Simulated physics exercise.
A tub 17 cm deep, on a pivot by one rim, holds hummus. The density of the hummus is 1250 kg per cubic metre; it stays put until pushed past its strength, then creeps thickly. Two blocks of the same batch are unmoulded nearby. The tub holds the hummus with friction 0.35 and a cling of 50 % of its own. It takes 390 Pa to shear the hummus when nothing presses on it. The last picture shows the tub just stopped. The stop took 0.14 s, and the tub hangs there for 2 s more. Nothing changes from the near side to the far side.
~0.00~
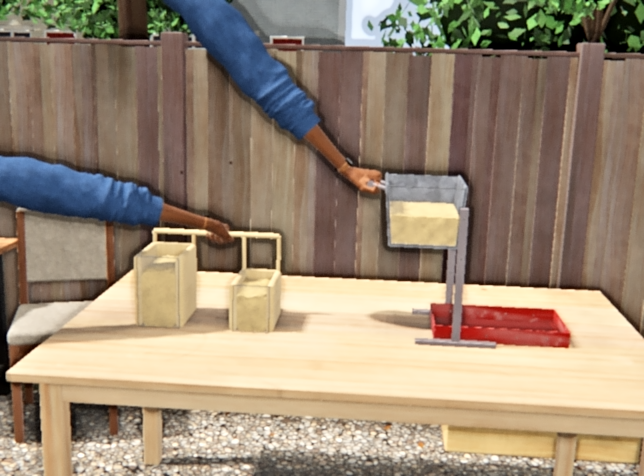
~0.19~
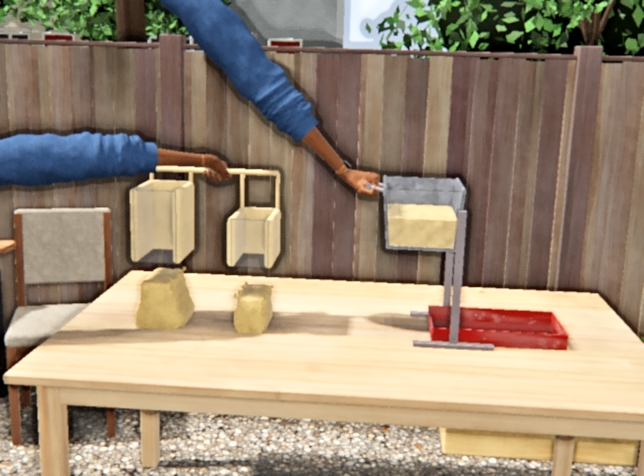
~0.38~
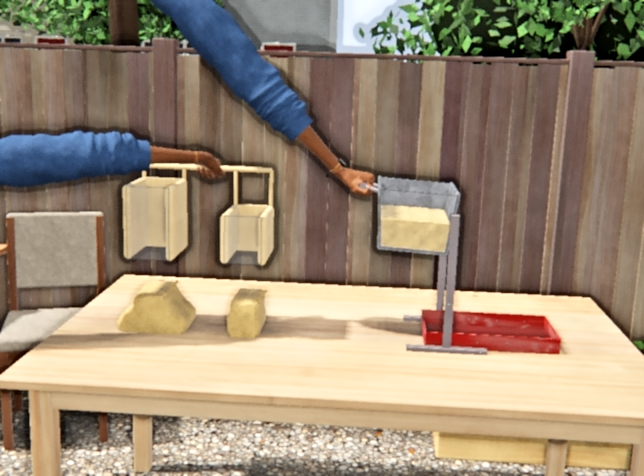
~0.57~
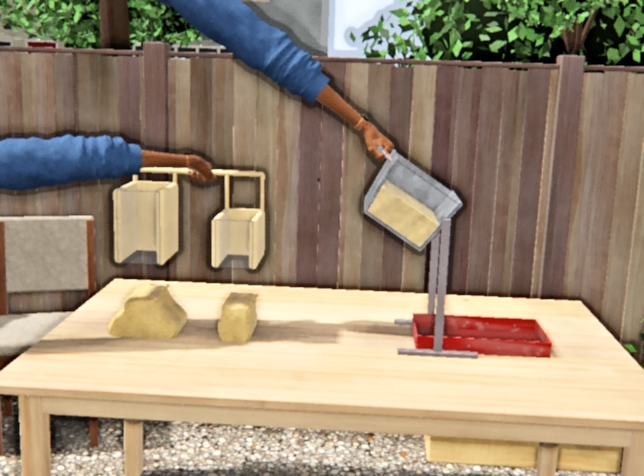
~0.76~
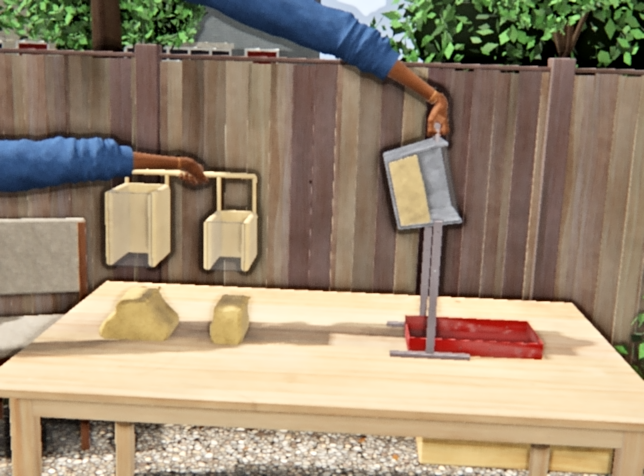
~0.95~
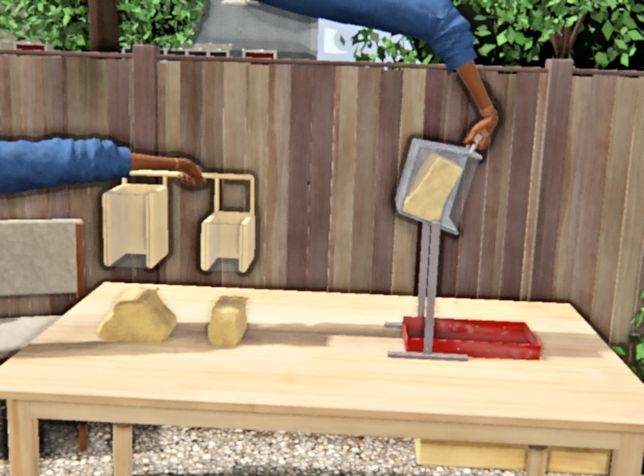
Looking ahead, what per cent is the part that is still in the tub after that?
About 0 %.
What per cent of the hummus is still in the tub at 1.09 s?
About 65 %.
After 1.09 s, the tub is at 103 degrees and holds 64 %.
After 1.26 s, the tub is at 103 degrees and holds 21 %.
After 1.43 s, the tub is at 103 degrees and holds 0 %.
After 1.60 s, the tub is at 103 degrees and holds 0 %.
After 2.95 s, the tub is at 103 degrees and holds 0 %.
